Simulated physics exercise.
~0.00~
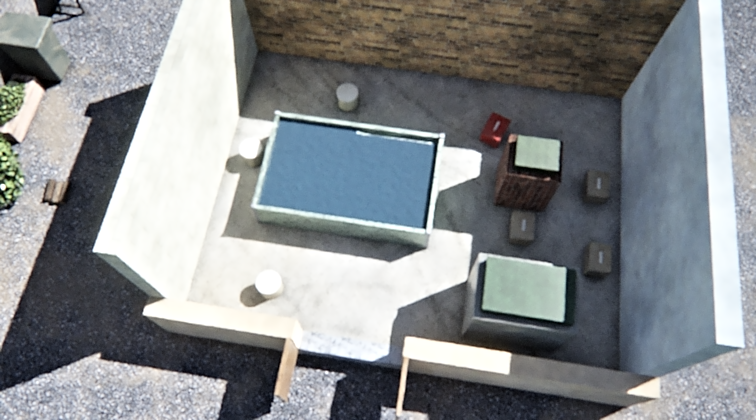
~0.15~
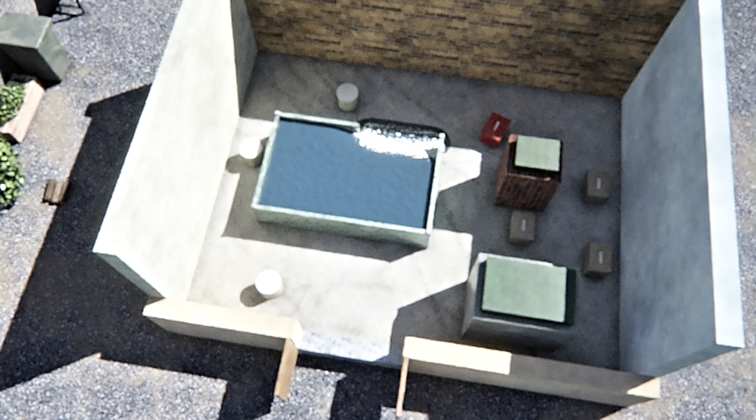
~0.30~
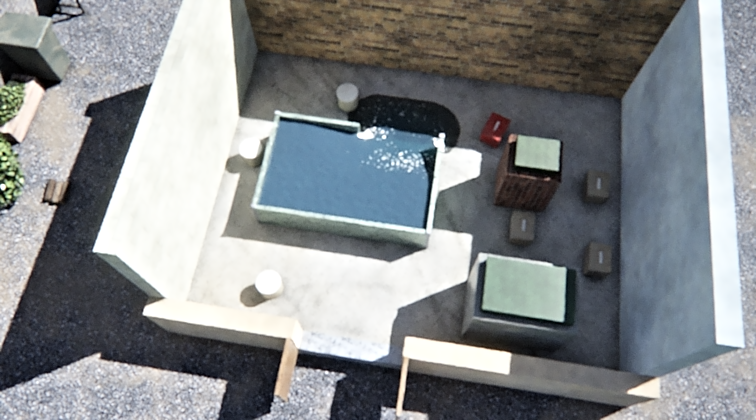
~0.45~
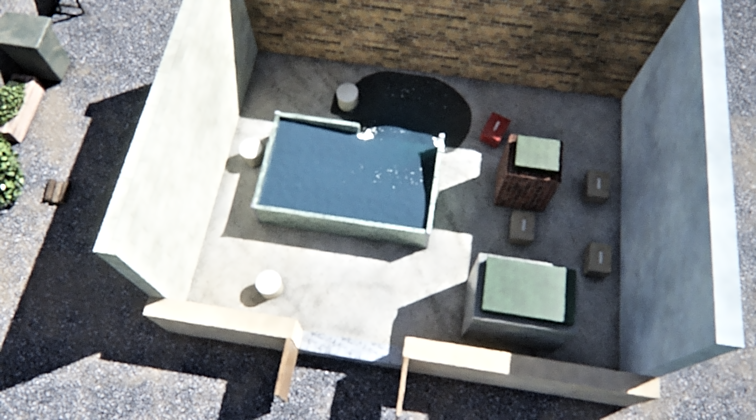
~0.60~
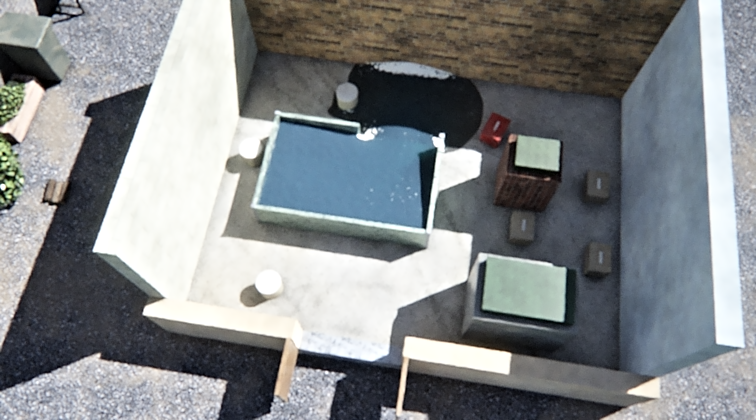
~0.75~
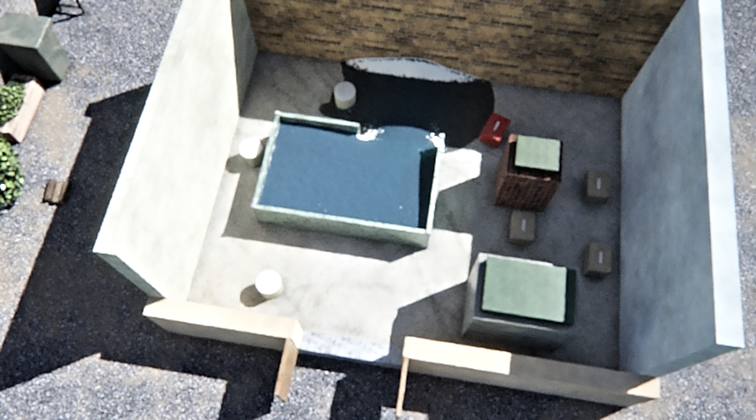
In this clip, seen from above, water bursts through the back wall of a pale green tank in a walled yard, and a dark pool spreads across the floor to the brick wall, while the surrounding objects barely move.
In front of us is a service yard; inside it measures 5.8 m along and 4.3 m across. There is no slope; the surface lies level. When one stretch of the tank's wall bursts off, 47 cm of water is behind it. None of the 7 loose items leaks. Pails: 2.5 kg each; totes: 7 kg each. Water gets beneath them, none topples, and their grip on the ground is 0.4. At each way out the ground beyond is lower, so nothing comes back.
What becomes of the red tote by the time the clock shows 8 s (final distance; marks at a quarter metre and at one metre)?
It ends a bit off its spot.
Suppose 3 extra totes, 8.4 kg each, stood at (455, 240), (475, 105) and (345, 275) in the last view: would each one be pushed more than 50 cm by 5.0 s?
Going one by one: Not far enough, too far, not far enough.
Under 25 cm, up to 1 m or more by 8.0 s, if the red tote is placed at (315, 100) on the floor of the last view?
By that time it is swept a long way.
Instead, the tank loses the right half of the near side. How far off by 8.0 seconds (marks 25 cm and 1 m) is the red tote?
Afterwards the red tote stays almost motionless.
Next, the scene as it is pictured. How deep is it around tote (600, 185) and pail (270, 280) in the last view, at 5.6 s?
About 3 and 4 cm.
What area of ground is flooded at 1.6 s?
Around 8.5 m2 of it.
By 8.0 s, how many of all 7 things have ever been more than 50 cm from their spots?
That comes to 5.
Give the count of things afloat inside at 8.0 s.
Tally: 5 of them.
After 1.6 s the red tote is near (498, 127), 0.0 m from its start, aground; 0 of 7 are out; 0 afloat.
After 3.6 s the red tote is near (512, 151), 0.4 m from its start, aground; 0 of 7 are out; 2 afloat.
After 5.6 s the red tote is near (512, 151), 0.4 m from its start, aground; 0 of 7 are out; 3 afloat.
After 8.0 s the red tote is near (508, 150), 0.4 m from its start, aground; 0 of 7 are out; 5 afloat.
